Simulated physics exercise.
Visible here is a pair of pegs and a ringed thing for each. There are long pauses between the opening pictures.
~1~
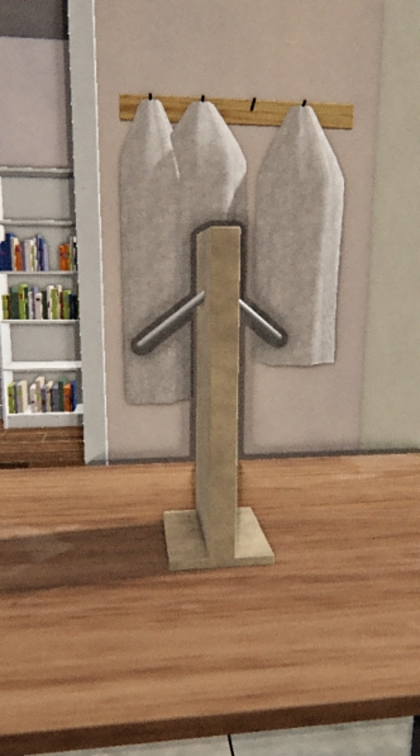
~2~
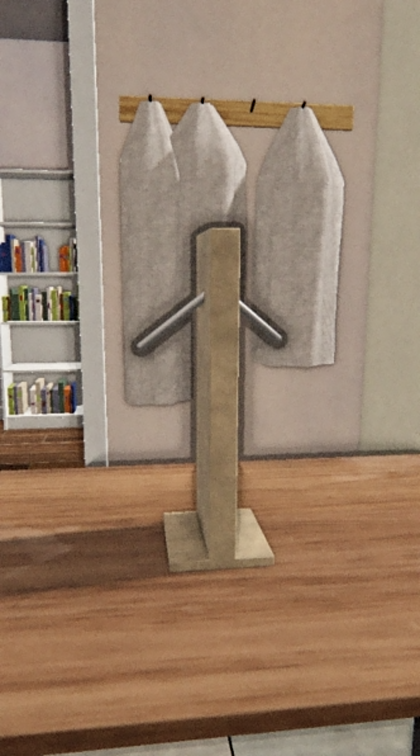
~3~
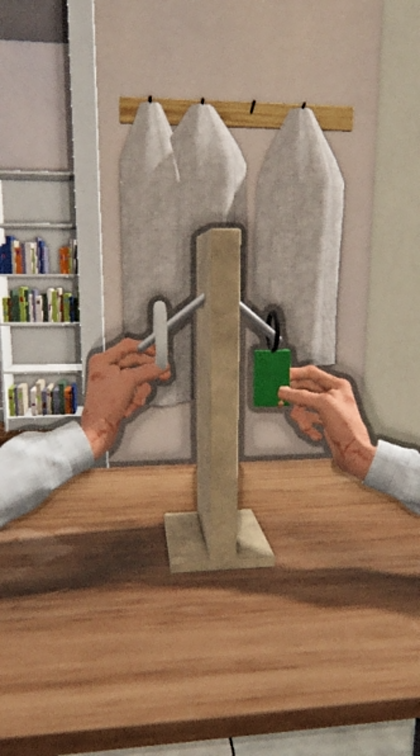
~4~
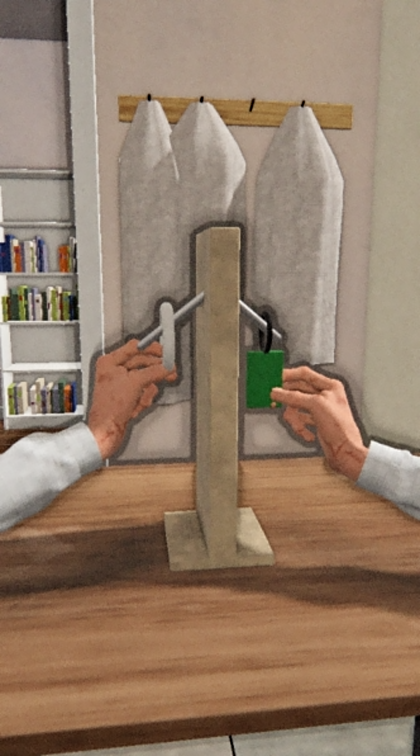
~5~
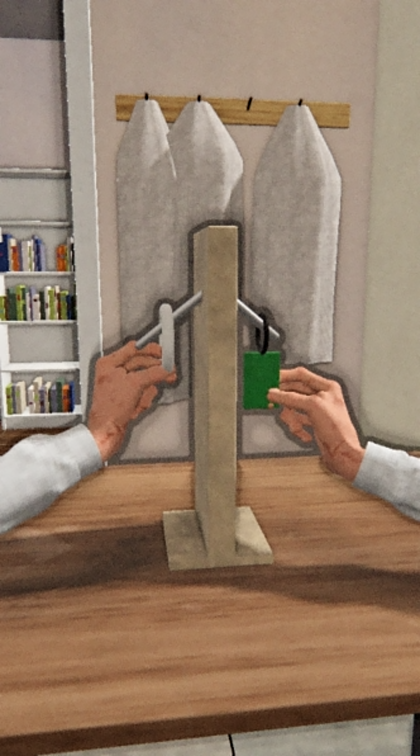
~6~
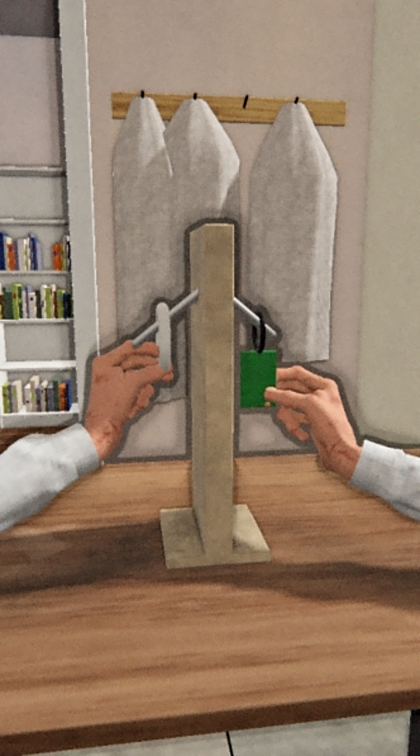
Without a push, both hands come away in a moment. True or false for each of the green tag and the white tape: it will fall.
Green tag: True; white tape: True.
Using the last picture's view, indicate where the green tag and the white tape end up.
Taking them in turn, it's (283, 519) followed by (86, 545).
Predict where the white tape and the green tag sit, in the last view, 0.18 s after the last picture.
White tape: (140, 369); green tag: (276, 409).
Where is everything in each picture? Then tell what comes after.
In the first picture, peg stand (210, 394).
In the second picture, peg stand (210, 395).
In the third picture, still on the way; green tag (272, 358); peg stand (210, 396).
In the fourth picture, still on the way; white tape (167, 338); peg stand (210, 394).
In the fifth picture, still on the way; green tag (262, 360); peg stand (208, 393).
In the sixth picture, in place, still held; green tag (258, 359); white tape (163, 339); peg stand (205, 392).
Then, 0.18 s on from there, green tag on its way down near (276, 409); white tape turned 47° from its first pose near (140, 369).
Then, 0.30 s on from there, green tag at the bottom near (293, 517); white tape on its way down near (105, 472).
Then, 0.46 s on from there, green tag on its way down near (281, 517); white tape at the bottom near (88, 526).
In the end, the green tag slips down, near (283, 519); the white tape slips down, near (86, 545).
